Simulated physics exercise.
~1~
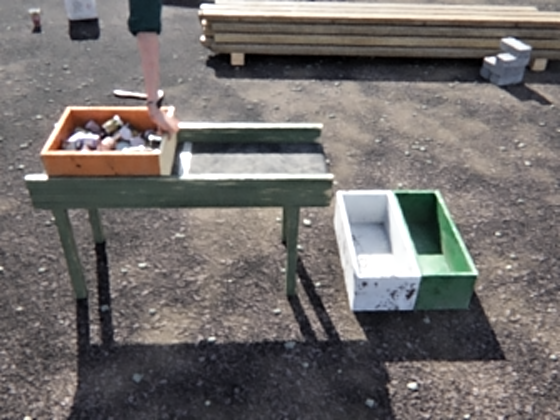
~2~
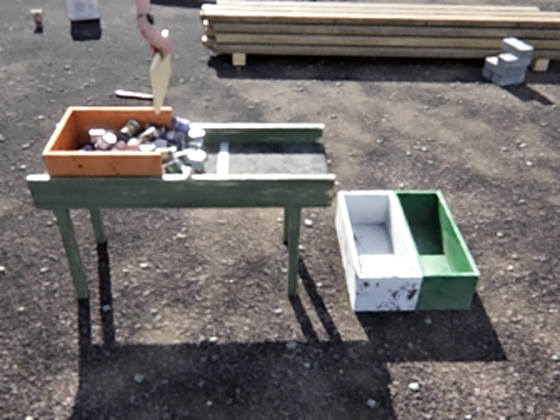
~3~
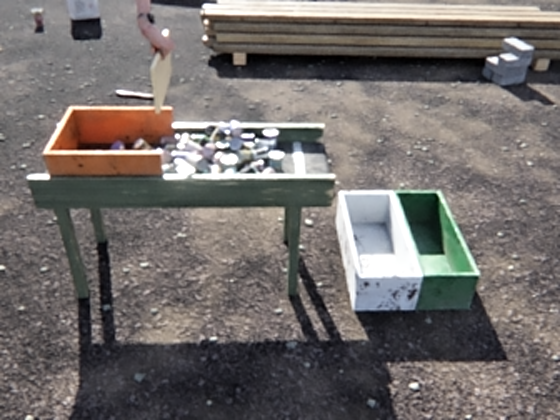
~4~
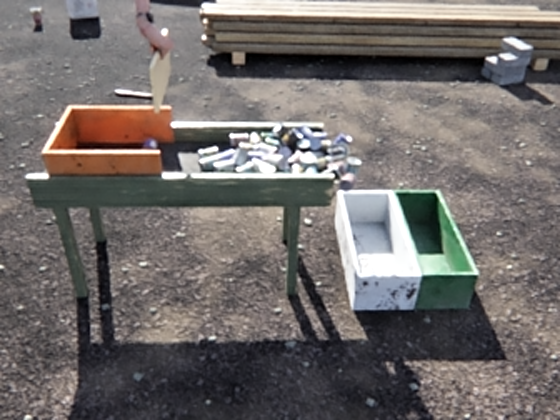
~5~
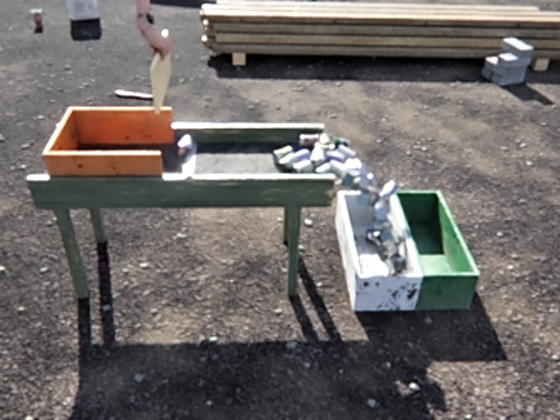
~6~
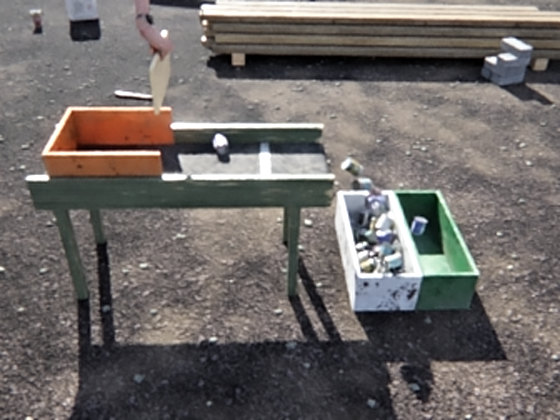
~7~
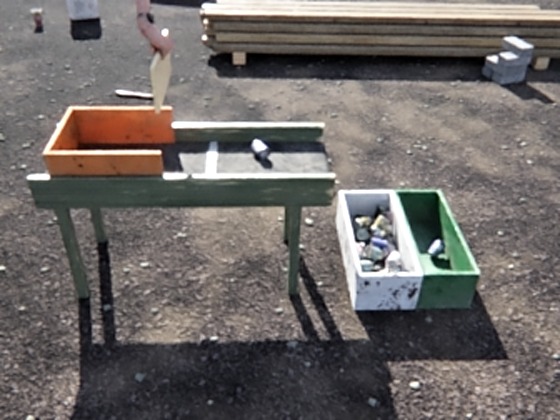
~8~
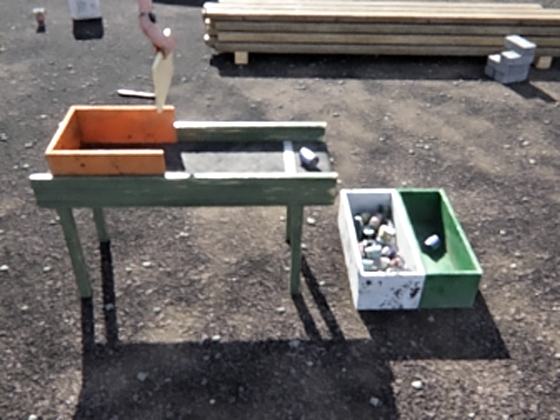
Small tins spilling from an orange pen, riding a belt and dropping mostly into a white tote, one landing in green.
